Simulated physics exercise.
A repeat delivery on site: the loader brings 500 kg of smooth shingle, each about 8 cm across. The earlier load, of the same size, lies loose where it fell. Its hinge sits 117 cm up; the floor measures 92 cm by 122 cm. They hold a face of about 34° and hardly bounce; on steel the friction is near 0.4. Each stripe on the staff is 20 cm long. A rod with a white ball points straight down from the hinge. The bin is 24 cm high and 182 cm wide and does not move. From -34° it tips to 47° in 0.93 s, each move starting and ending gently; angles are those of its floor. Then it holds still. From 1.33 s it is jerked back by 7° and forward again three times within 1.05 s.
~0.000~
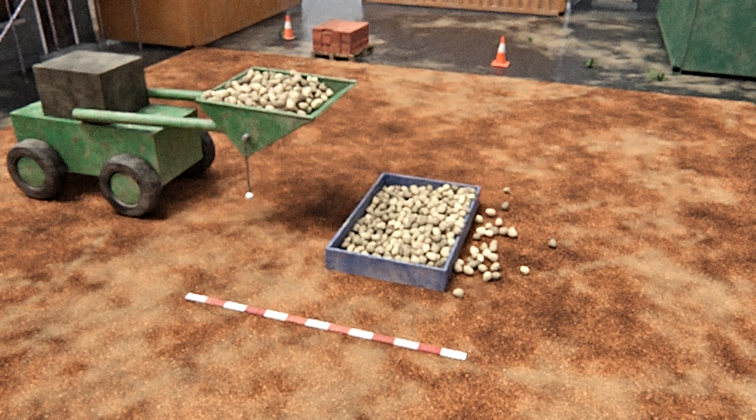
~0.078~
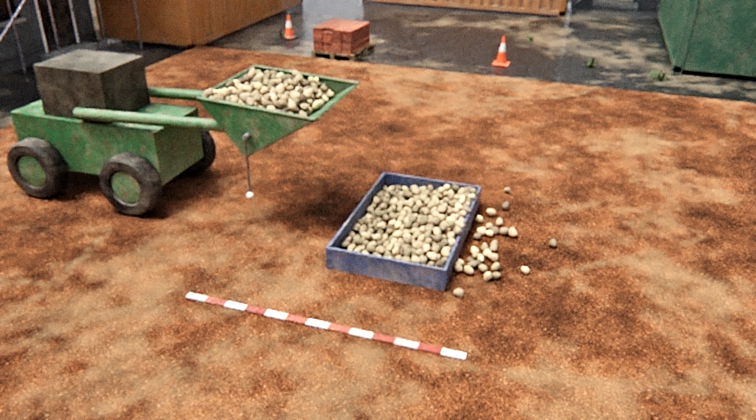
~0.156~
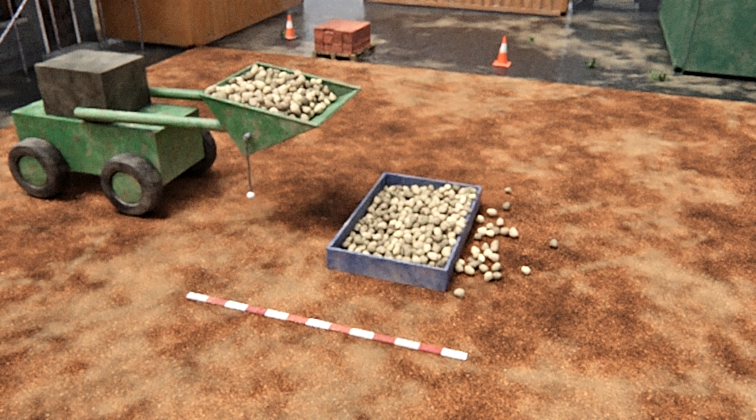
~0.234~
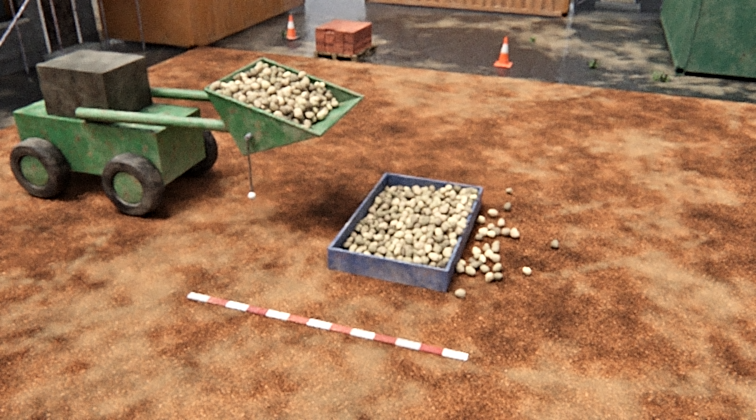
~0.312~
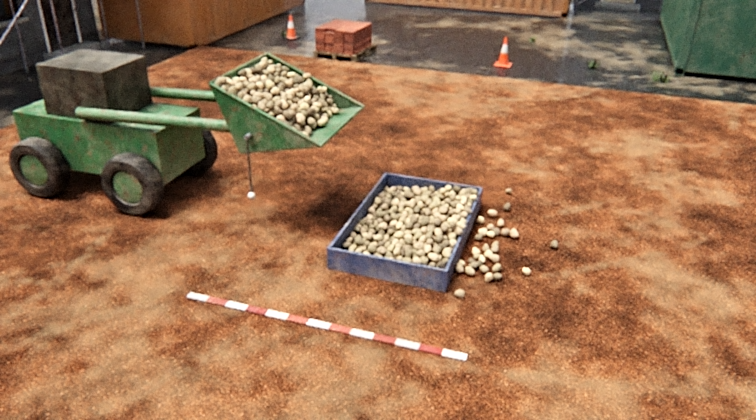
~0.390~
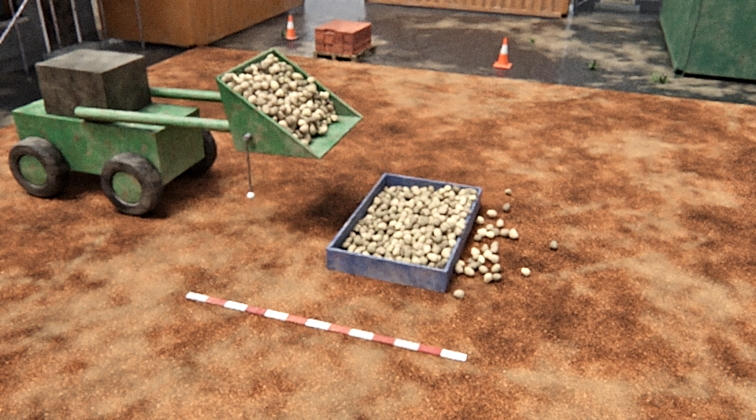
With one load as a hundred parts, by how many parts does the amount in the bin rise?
Some 16 per cent is added.
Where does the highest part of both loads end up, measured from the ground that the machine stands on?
About 36 cm above it.
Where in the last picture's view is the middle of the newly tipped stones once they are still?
Near (339, 214).
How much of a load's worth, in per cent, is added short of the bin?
Some 85 per cent of a load.
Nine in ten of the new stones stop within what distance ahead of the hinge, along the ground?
Roughly 110 cm ahead of it.
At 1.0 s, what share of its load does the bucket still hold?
Roughly 45 per cent is still inside.
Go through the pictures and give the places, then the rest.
Lip at (314, 118), floor tilted -34°, highest stones at (280, 81). The earlier load is highest near (445, 221), 31 cm above ground level, 95 % in the bin, 6 % beside or beyond the bin, in the first picture.
The bucket is at -32°, its lip at (315, 120); the top of the load is at (276, 79); the stones move at 0.2 m/s on average, in the second picture.
The bucket is at -28°, its lip at (318, 126); the top of the load is at (257, 77); the stones move at 0.3 m/s on average, in the third picture.
Lip at (321, 135), floor tilted -21°, highest stones at (256, 72); the stones move at 0.4 m/s on average, in the fourth picture.
The bucket is at -13°, its lip at (322, 146); the top of the load is at (261, 67); the stones move at 0.5 m/s on average, in the fifth picture.
Lip at (320, 158), floor tilted -3°, highest stones at (266, 65); the stones move at 0.6 m/s on average, in the sixth picture.
After 0.7 s the floor is at 35°; in per cent of one load, 99 in the bucket, 1 short of the bin, 95 in the bin, 6 beside or beyond the bin; the foremost stones are at (510, 258).
After 1.0 s the floor is at 47°; in per cent of one load, 44 in the bucket, 56 short of the bin, 95 in the bin, 6 beside or beyond the bin; the foremost stones are at (510, 258).
After 2.8 s the floor is at 47°; in per cent of one load, 0 in the bucket, 83 short of the bin, 111 in the bin, 6 beside or beyond the bin; the foremost stones are at (510, 258).
After 5.6 s the floor is at 47°; in per cent of one load, 0 in the bucket, 83 short of the bin, 111 in the bin, 6 beside or beyond the bin; the foremost stones are at (510, 258). Net gain in the bin, 16.
